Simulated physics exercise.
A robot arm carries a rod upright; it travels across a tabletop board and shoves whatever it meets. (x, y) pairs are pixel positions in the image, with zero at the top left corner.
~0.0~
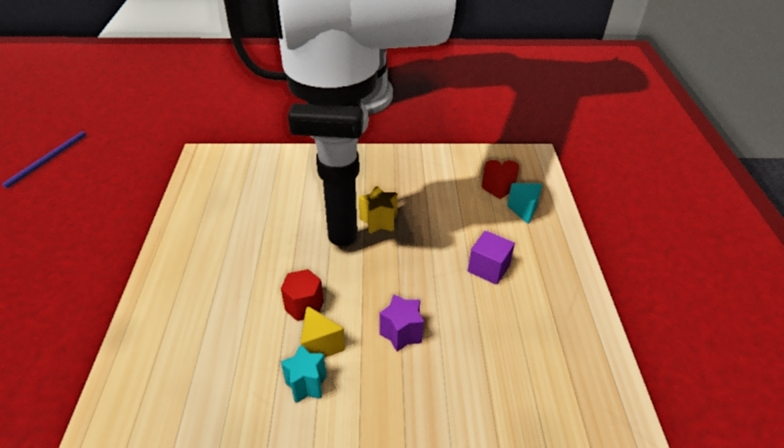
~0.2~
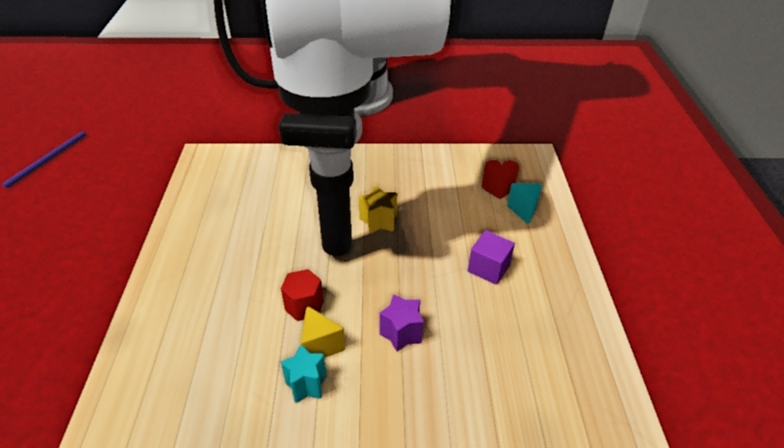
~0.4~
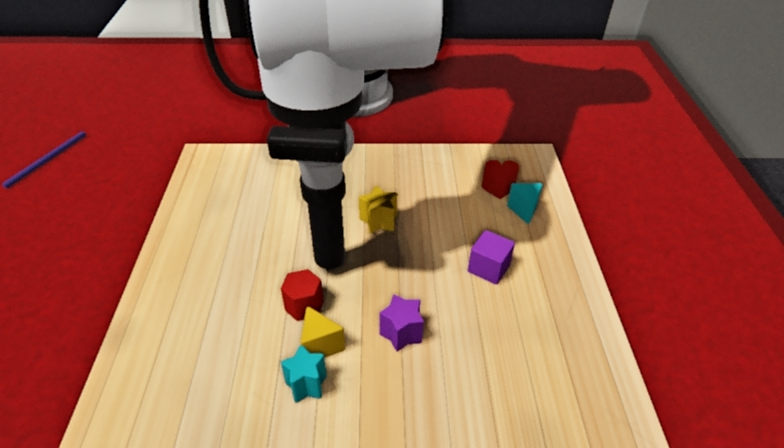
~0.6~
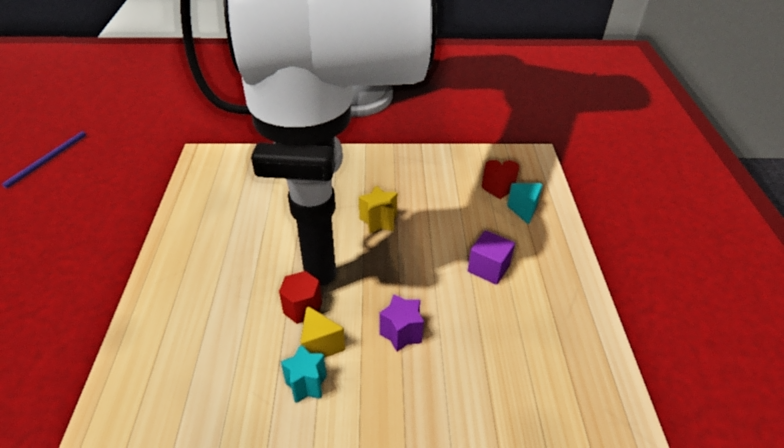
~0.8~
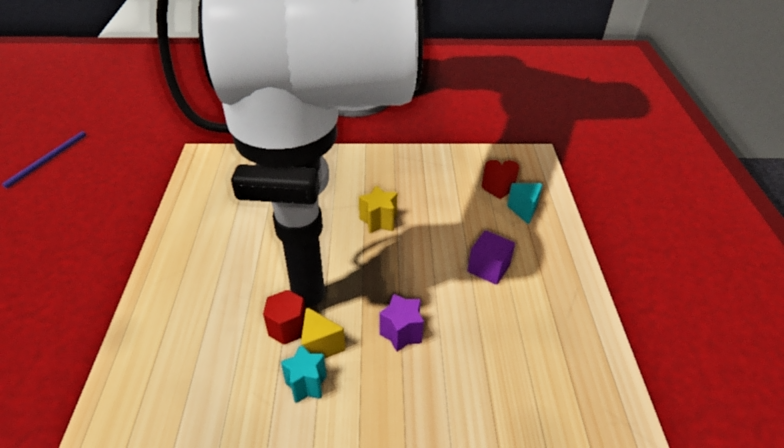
A robot arm moves its black rod toward the viewer and nudges a red block left.
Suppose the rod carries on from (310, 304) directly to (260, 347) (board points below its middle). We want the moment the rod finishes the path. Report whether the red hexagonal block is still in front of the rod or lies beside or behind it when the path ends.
Still in front.
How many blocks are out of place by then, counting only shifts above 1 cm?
I'm going with one.
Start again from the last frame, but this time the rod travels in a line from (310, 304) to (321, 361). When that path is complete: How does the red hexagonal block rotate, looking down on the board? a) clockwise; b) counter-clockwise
a (clockwise)
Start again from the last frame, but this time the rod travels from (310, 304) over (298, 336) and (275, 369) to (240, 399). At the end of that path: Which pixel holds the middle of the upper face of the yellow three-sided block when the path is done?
Close to (322, 343).
The first path, step by step. Halfway along, rod at (284, 316); red hexagonal block at (259, 330).
At the end, rod at (258, 337); red hexagonal block at (234, 356), turned 20° anticlockwise; yellow three-sided block in place.
